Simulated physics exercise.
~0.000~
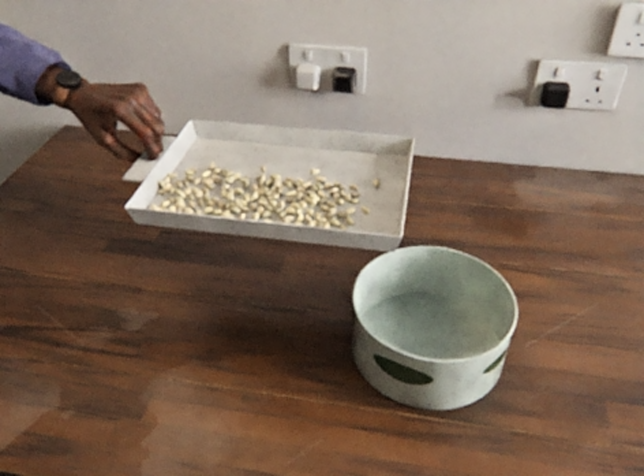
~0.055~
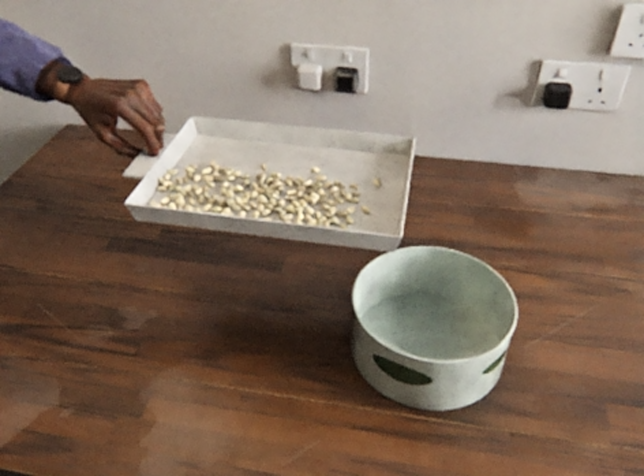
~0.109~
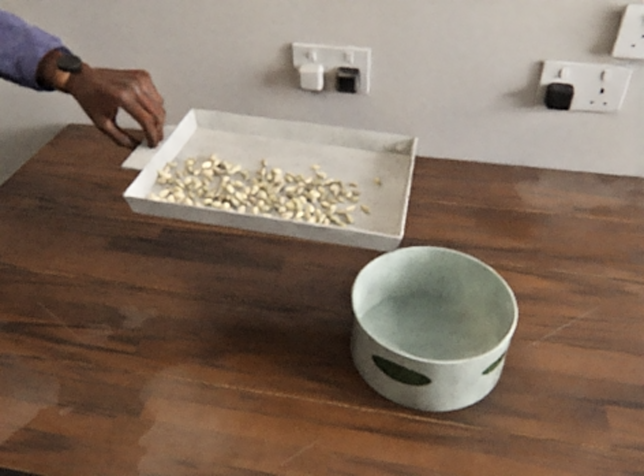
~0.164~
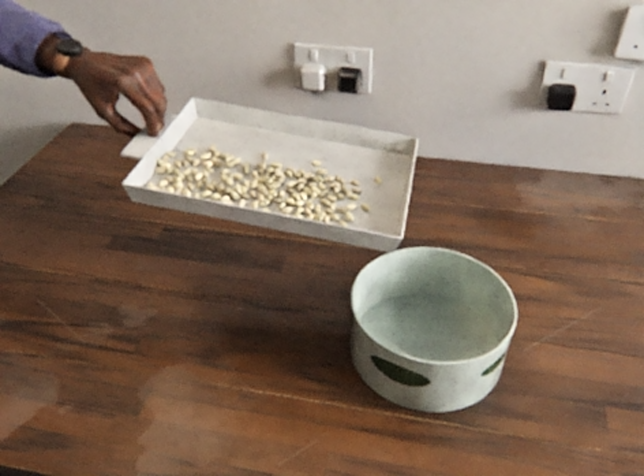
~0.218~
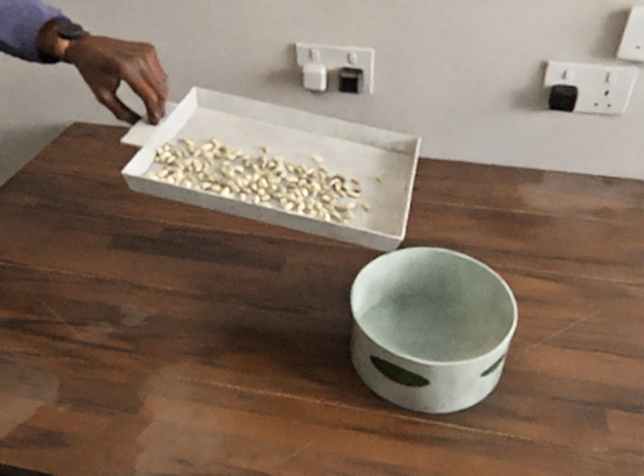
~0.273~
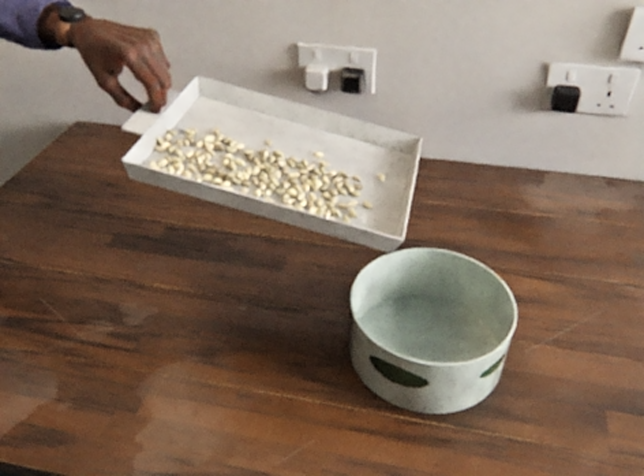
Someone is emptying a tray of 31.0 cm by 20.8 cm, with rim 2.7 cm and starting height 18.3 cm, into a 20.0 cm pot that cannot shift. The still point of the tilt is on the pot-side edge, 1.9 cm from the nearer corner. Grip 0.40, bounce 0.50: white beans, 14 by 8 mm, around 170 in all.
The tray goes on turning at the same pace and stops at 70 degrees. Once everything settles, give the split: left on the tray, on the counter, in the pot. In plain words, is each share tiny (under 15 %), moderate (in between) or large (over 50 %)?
My prediction: Left on the tray: The majority, counter: A small number, pot: A small number.
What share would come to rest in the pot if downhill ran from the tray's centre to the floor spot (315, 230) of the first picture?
I'd estimate about 55 %.
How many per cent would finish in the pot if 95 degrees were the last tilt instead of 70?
Near 90 %, then.
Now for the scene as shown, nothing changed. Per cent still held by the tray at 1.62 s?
Load share: Around 90%.
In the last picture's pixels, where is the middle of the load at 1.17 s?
Load centre: About (400, 207) px.
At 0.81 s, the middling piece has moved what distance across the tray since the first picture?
I'd say close to 10 centimetres.
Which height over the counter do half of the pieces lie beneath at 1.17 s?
The halfway mark sits at about 20 cm.
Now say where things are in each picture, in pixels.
Tray tilt 0 degrees, front corners at (132, 205) and (396, 233); middle of the pieces at (262, 200); pot at (434, 298), in the first frame.
Tray tilt 1 degrees, front corners at (132, 201) and (396, 233); middle of the pieces at (262, 198), in the second frame.
Tray tilt 3 degrees, front corners at (131, 193) and (396, 233); middle of the pieces at (262, 193), in the third frame.
Tray tilt 5 degrees, front corners at (130, 181) and (397, 234), lowest corner right front; middle of the pieces at (262, 187), in the fourth frame.
Tray tilt 8 degrees, front corners at (129, 170) and (398, 234), lowest corner right front; middle of the pieces at (262, 181), in the fifth frame.
Tray tilt 11 degrees, front corners at (130, 158) and (398, 235), lowest corner right front; middle of the pieces at (263, 175); pot at (432, 300). Its pace works out near 50 degrees a second, in the sixth frame.
Then, at 0.81 s, tilt 39 degrees; the tray holds 100 %, the pot 0 %.
After 1.17 s, tilt 57 degrees; the tray holds 95 %, the pot 0 %.
Then, at 1.62 s, tilt 70 degrees; the tray holds 90 %, the pot 5 %.
In the end, at 2.4 s, tray 90 %, counter 0 %, pot 5 %.
